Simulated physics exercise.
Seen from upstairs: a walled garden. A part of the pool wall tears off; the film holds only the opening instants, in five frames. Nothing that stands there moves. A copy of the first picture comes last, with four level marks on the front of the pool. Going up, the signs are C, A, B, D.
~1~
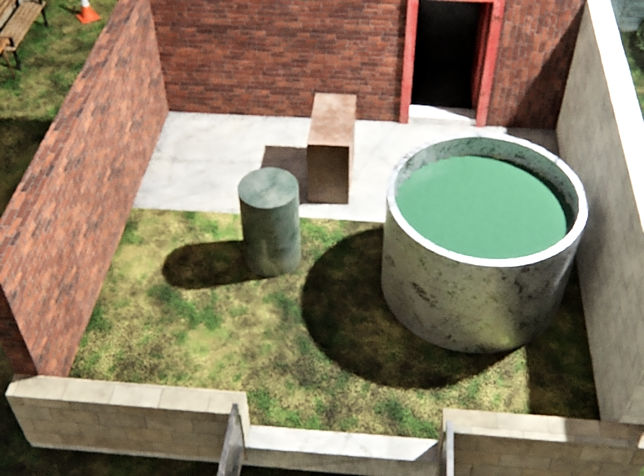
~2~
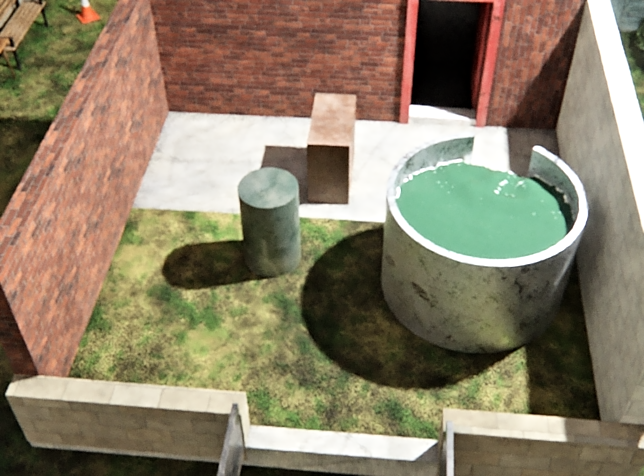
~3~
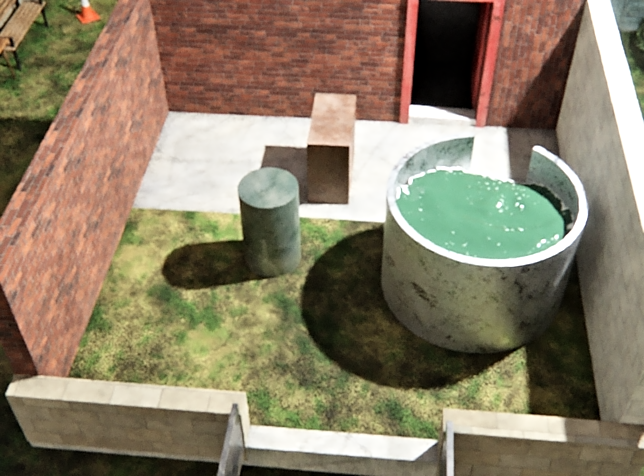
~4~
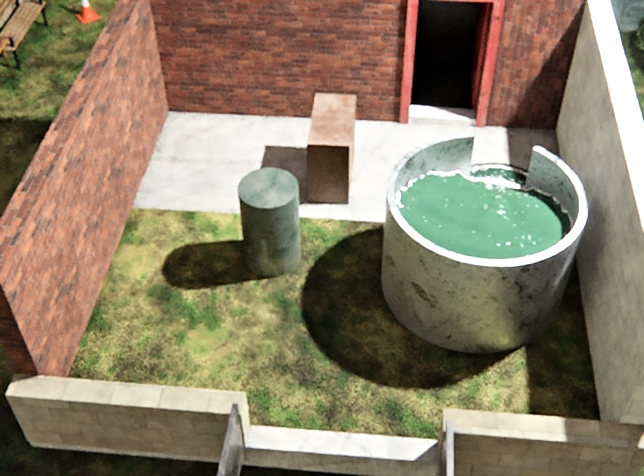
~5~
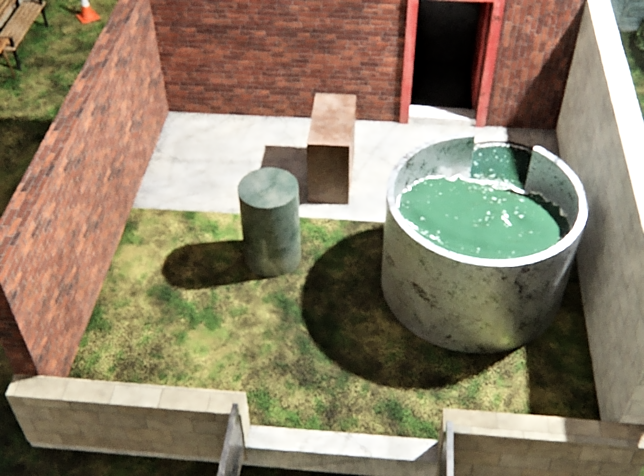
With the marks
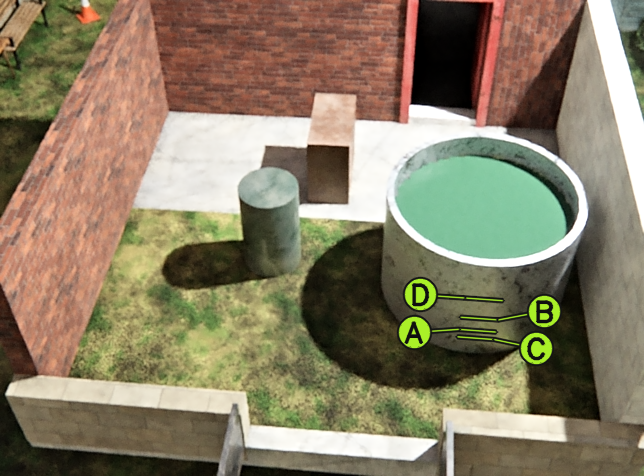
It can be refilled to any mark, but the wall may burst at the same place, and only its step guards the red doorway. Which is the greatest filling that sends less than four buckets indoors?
A.
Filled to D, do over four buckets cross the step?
Yes, it does.
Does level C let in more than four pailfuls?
No.
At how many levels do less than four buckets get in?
Two.
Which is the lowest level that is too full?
B.
On the marked copy, A at (477, 330); B at (479, 318); C at (475, 338); D at (483, 299); from the bottom up C, A, B, D.
Choosing A, a splash gets over, under a bucket.
Choosing B, about 8 bucketfuls get in.
Choosing C, nothing gets over.
Choosing D, dozens of bucketfuls pour in.
